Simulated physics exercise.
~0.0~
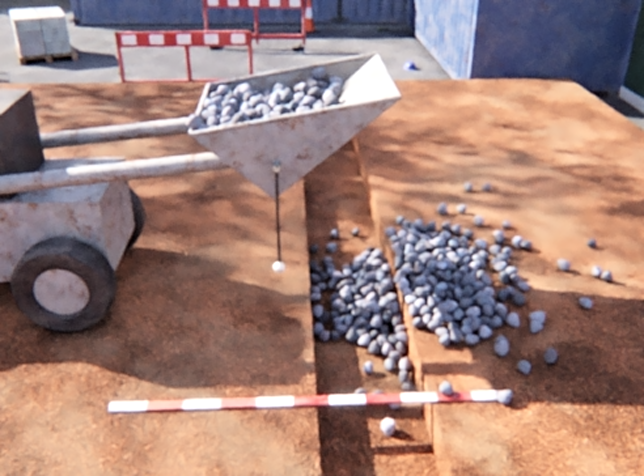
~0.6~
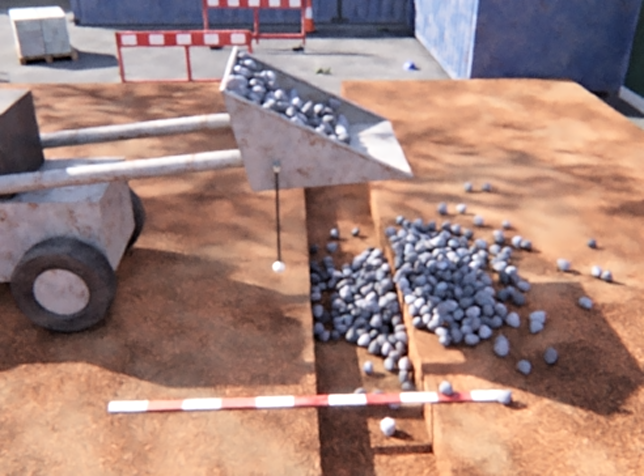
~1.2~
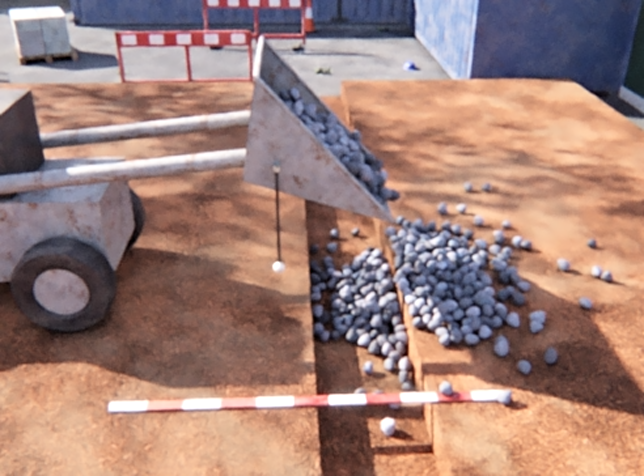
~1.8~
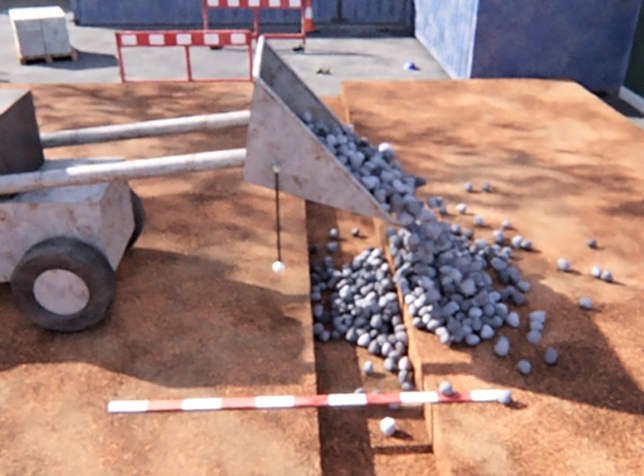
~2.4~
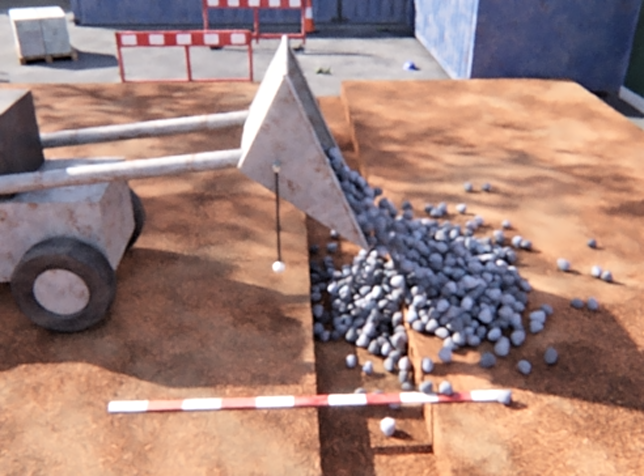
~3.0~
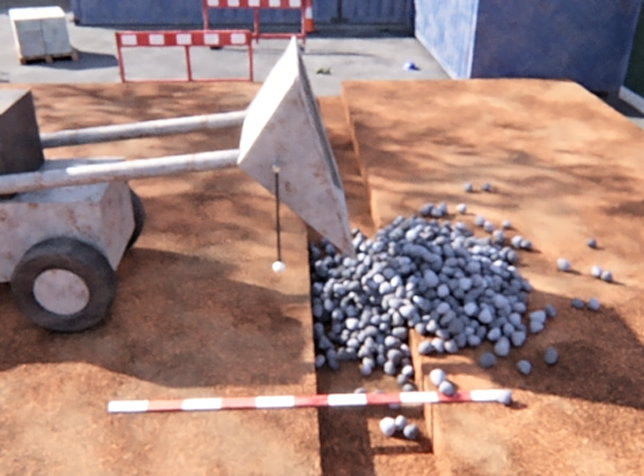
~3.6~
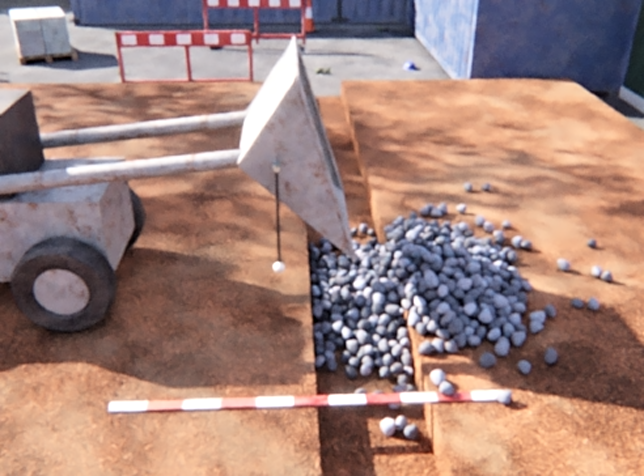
A loader's metal bucket full of grey stones tipped forward, paused partway, then tilted steeply and poured its load onto the loose pile already straddling a trench, leaving the bucket empty and a bigger heap spread in the trench and beyond it.
